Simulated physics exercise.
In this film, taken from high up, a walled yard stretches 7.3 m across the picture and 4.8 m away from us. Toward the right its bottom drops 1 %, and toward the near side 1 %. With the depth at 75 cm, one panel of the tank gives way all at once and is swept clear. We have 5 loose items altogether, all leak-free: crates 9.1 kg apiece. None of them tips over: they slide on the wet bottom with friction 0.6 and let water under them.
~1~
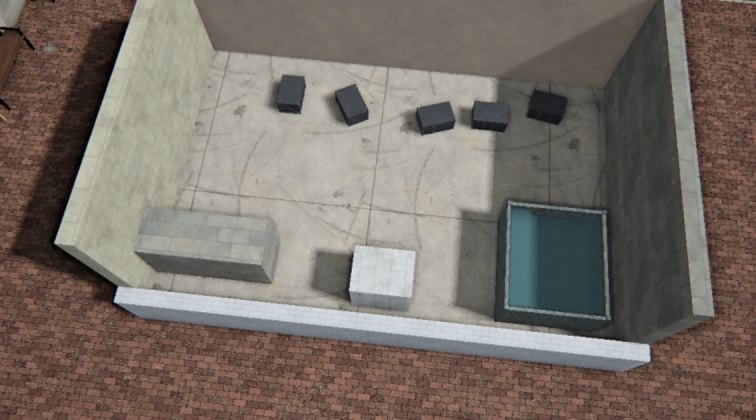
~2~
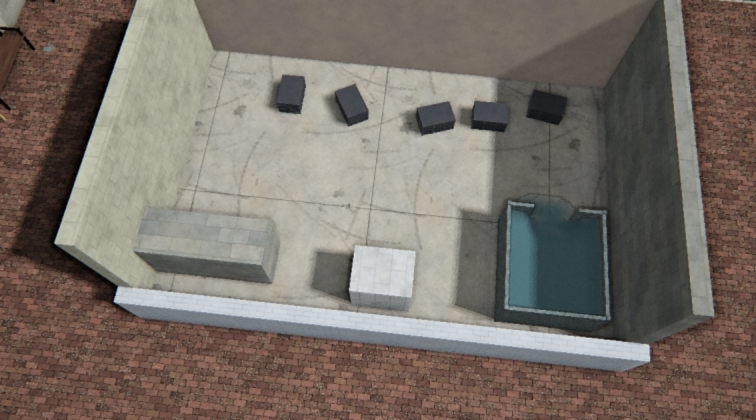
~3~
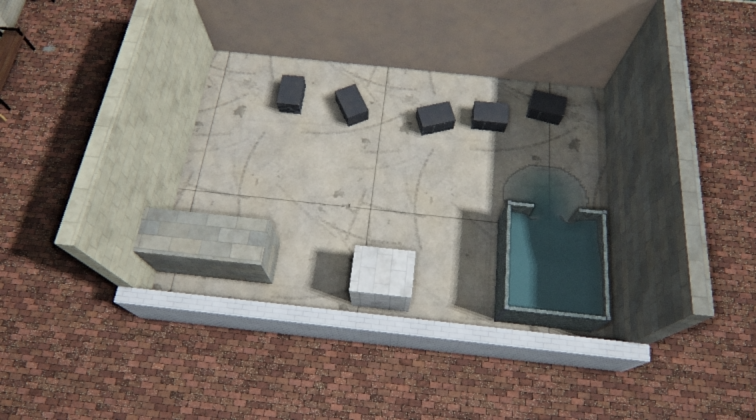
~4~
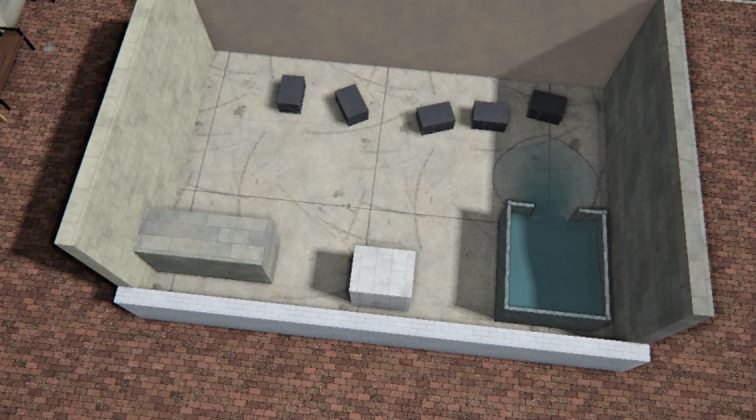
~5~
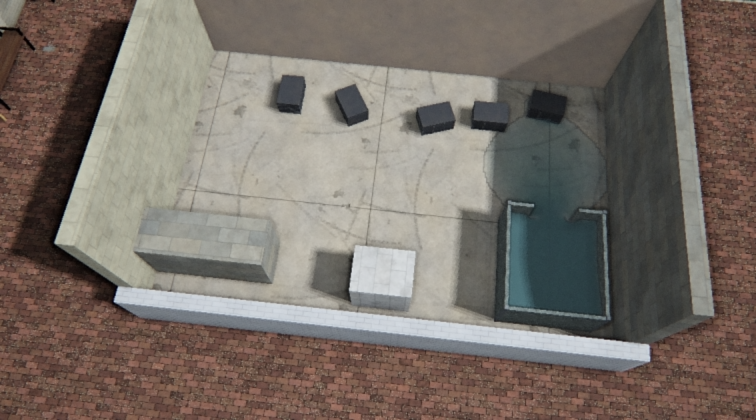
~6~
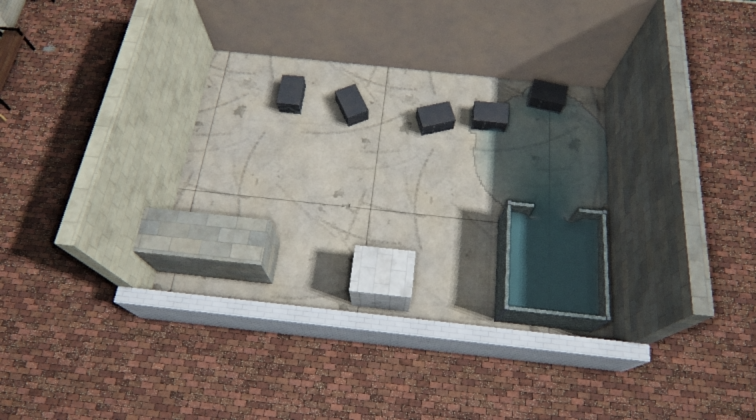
Water pours from a gap in the tank's far side, spreads across the yard and nudges one dark block.
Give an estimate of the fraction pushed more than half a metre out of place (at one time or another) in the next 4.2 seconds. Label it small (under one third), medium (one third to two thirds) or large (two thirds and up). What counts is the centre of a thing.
Large.
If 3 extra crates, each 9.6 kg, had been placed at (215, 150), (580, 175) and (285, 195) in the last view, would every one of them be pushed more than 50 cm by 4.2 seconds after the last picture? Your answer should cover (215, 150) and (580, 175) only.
One by one I'd say not that far and farther than that.
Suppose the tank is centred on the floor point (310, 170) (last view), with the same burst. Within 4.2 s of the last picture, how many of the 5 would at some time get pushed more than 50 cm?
Count: 5.
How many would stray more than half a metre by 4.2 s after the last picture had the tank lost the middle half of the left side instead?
You'd get 1 in that case.
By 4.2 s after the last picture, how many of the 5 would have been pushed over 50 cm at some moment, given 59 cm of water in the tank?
You'd get 4 in that case.
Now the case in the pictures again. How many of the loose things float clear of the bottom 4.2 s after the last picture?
Answer: 3.
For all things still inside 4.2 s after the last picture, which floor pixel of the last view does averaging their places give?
Centre of the remaining things: Roughly (270, 127).
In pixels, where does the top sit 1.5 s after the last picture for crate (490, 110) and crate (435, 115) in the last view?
Around (445, 69) and (398, 98).
Then, 0.4 s after the last picture 0 of 5 are over 50 cm from their spots; 1 afloat.
Then, 1.5 s after the last picture 3 of 5 are over 50 cm from their spots; 2 afloat.
Then, 2.8 s after the last picture 3 of 5 are over 50 cm from their spots; 3 afloat.
Then, 4.2 s after the last picture 5 of 5 are over 50 cm from their spots, and 5 have been at some point; 3 afloat.
